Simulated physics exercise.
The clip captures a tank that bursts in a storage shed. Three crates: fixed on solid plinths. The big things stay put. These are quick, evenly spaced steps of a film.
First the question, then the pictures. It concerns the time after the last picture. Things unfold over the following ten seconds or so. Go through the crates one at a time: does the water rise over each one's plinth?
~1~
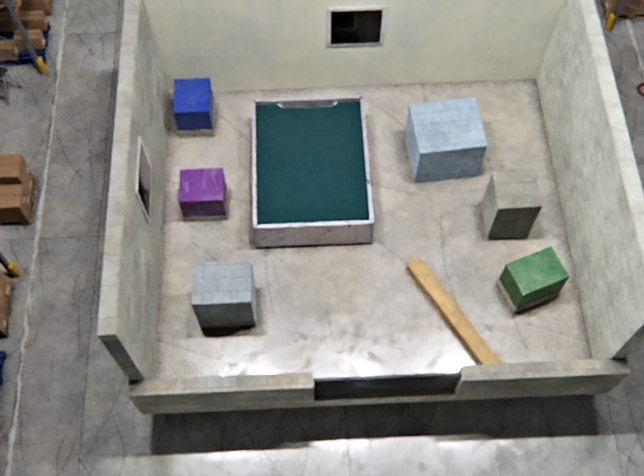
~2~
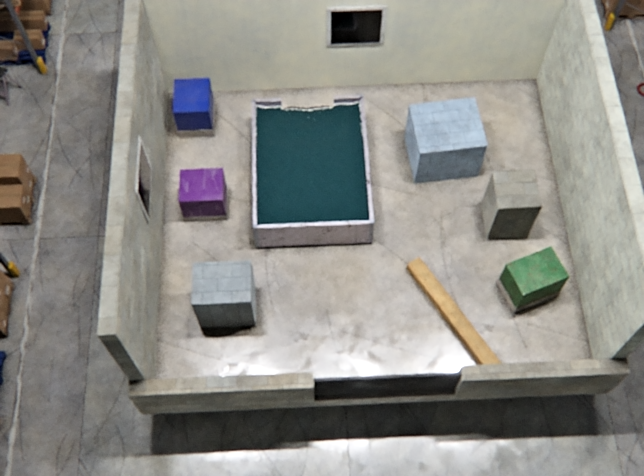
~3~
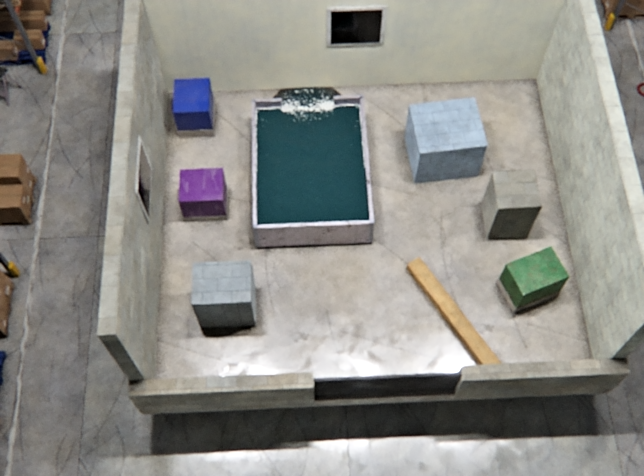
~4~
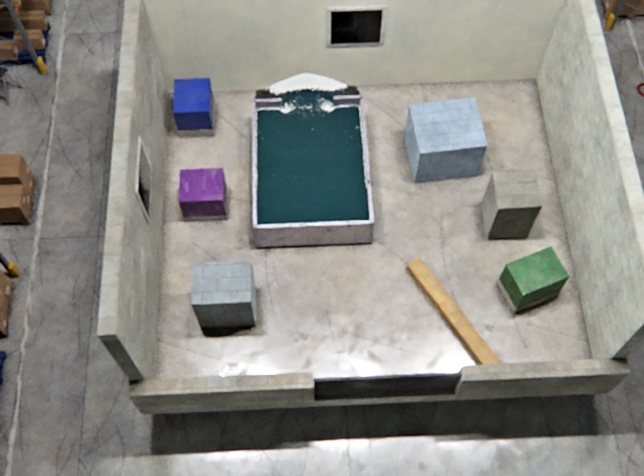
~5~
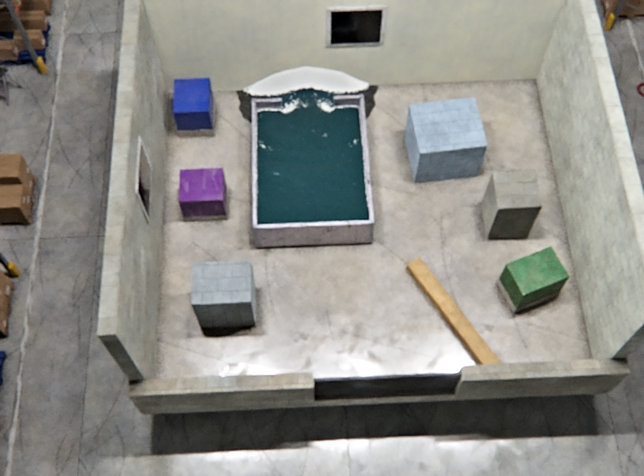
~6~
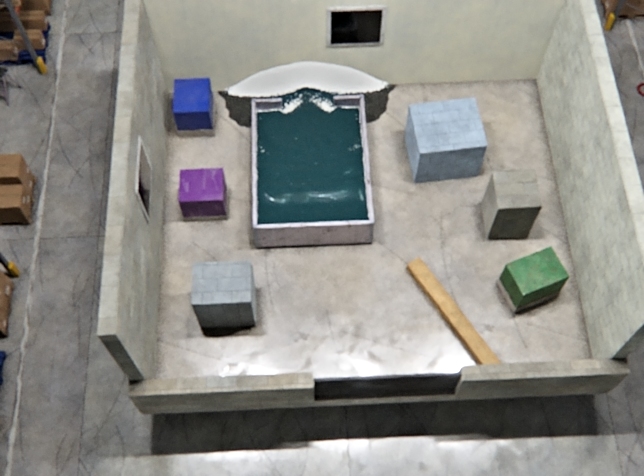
One at a time: The blue crate - water gets over; the green crate - water stays below; the purple crate - water gets over.
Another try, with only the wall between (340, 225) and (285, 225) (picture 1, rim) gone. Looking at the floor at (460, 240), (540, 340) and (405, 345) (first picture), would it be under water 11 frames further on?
First spot unwetted, second unwetted, third drenched.
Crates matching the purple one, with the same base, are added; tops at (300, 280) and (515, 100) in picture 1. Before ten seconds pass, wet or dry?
Crate by crate: Is not reached; gets flooded.
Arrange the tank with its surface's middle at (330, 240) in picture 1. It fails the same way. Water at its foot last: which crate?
Last of all, it's the green-painted one.
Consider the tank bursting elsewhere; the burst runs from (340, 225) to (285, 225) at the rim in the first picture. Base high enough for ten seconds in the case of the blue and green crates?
In that case the blue crate is never flooded and the green crate is never flooded.
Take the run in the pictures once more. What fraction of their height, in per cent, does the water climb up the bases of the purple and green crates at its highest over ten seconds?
About 150 percent and about 70 percent.
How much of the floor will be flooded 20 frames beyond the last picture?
About 50 per cent.
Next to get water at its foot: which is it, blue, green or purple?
The crate marked blue it is.
A moment on, water covers 20 % of the floor; the blue crate water round its plinth, the green crate not reached, the purple crate not reached.
Next, water covers 30 % of the floor; the blue crate water round its plinth, the green crate not reached, the purple crate water round its plinth.
Then, water covers 50 % of the floor; the blue crate water round its plinth, the green crate not reached, the purple crate water round its plinth.
Later, water covers 80 % of the floor; the blue crate water round its plinth, the green crate water round its plinth, the purple crate water round its plinth.
In the end, water covers 100 % of the floor; the blue crate was topped, the green crate stayed above the water, the purple crate was topped.
